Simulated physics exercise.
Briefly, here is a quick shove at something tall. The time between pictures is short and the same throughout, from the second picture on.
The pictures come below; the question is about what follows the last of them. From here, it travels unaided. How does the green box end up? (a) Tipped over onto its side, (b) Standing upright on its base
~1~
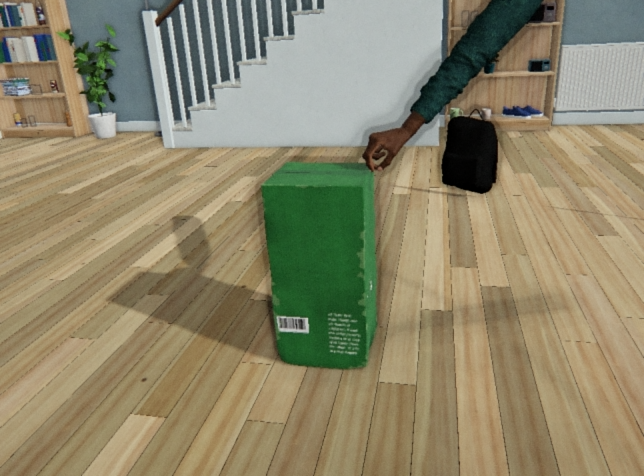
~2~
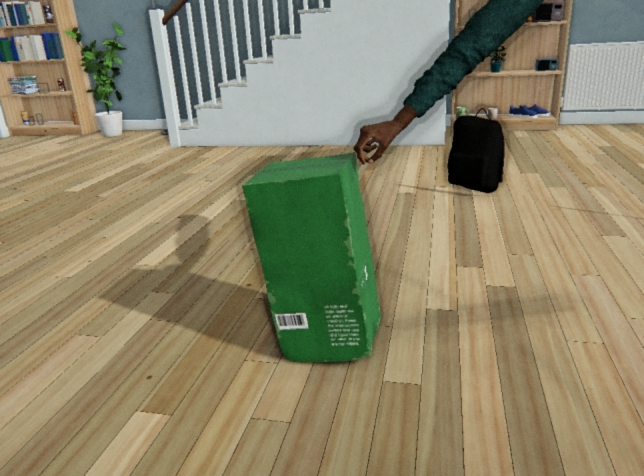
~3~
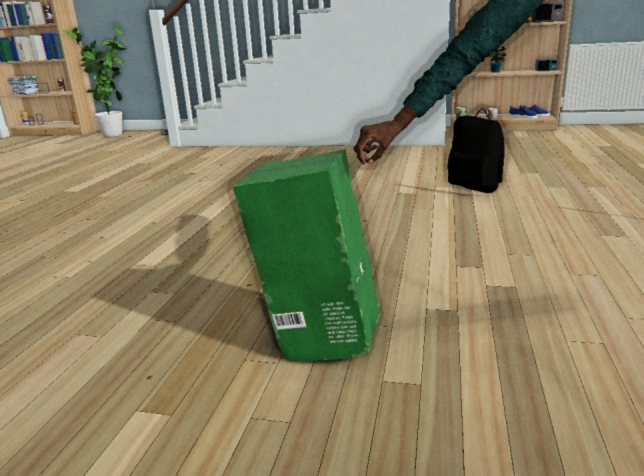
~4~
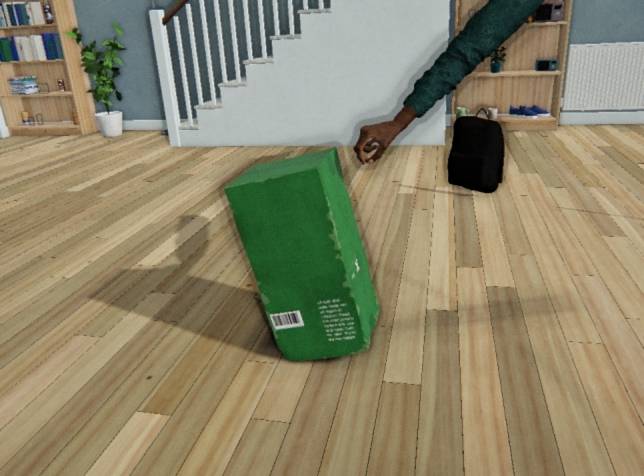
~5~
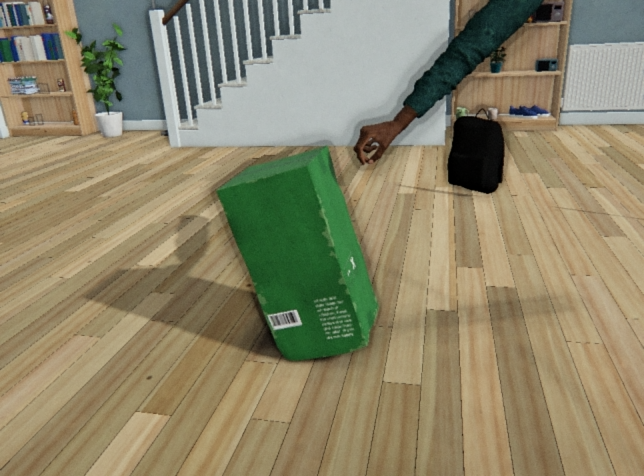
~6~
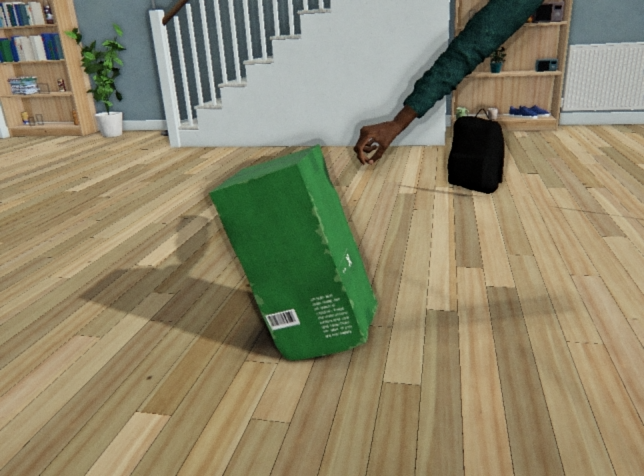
Option a: Tipped over onto its side.
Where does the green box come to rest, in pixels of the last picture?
It ends up around (206, 298).
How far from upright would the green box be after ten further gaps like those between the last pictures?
It would be leaning 40° at that stage.
Then, 0.24 s after the last picture, green box 44° off upright near (256, 255).
Then, 0.42 s after the last picture, green box 77° off upright near (215, 282).
At rest, the green box topples, near (206, 298).
